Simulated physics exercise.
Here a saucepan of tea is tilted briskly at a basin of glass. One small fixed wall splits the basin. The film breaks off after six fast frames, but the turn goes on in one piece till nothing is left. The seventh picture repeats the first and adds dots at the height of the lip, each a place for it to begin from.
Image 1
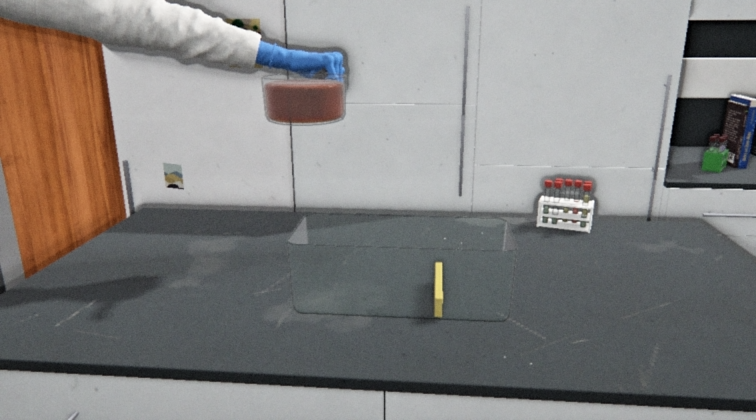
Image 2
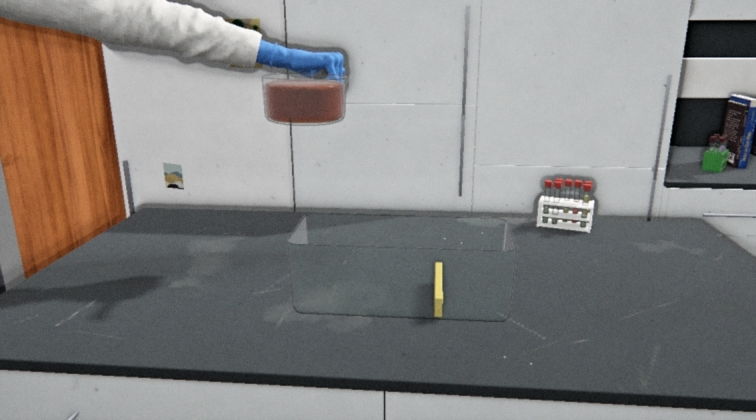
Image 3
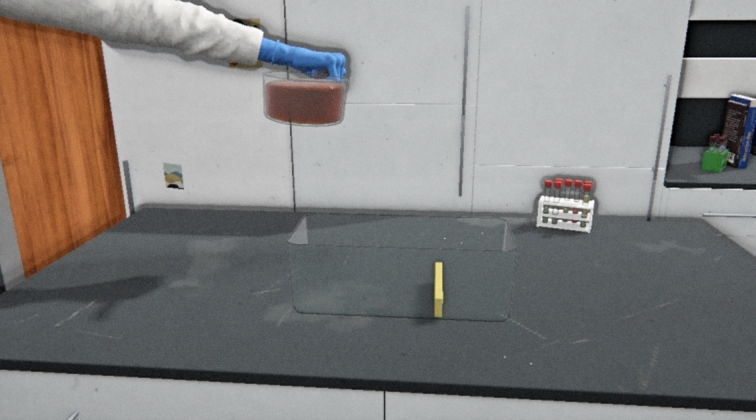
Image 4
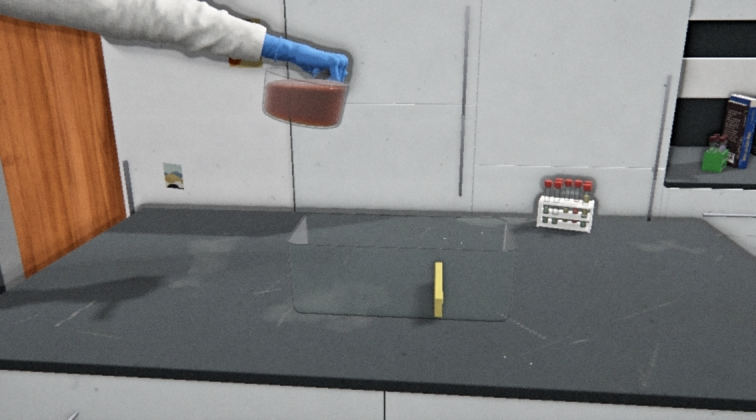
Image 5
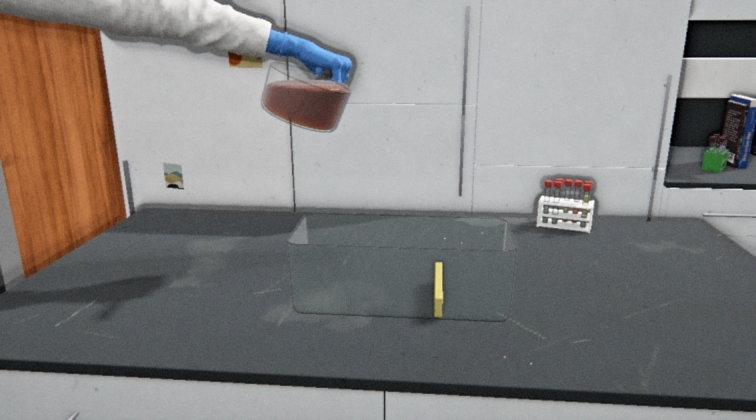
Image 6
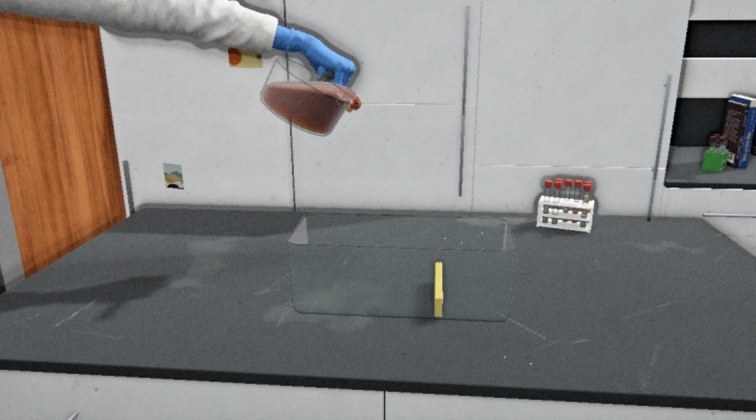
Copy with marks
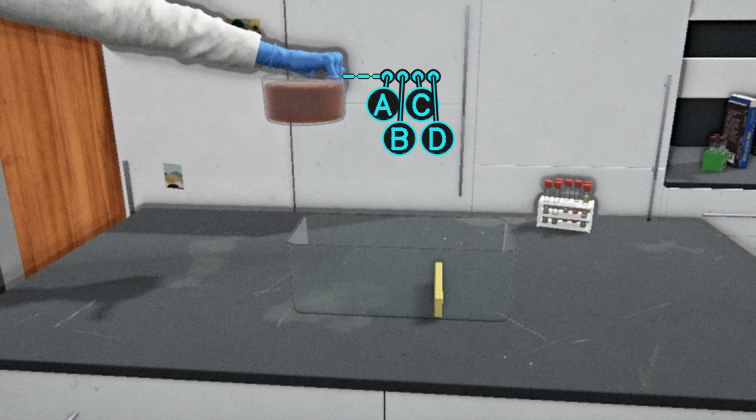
A blue-gloved hand on a white-sleeved arm, reaching in from the upper left, holds a clear container of reddish-brown liquid level, then tips it steadily rightward until liquid reaches over the lip. Below, a transparent basin and an upright yellow block sit on a scratched dark counter, with red-capped tubes racked at right. The fixed, slightly raised view faces a pale-panelled laboratory wall, orange wood at left.
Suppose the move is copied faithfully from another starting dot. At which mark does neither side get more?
Use place A.
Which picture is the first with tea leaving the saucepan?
In picture 5.
On the marked copy, A at (387, 76); B at (402, 76); C at (417, 76); D at (433, 76).
Choosing A, about 49 % ends left of the wall and 49 % right of it.
Choosing B, about 38 % ends left of the wall and 61 % right of it.
Choosing C, about 28 % ends left of the wall and 71 % right of it.
Choosing D, about 29 % ends left of the wall and 70 % right of it.
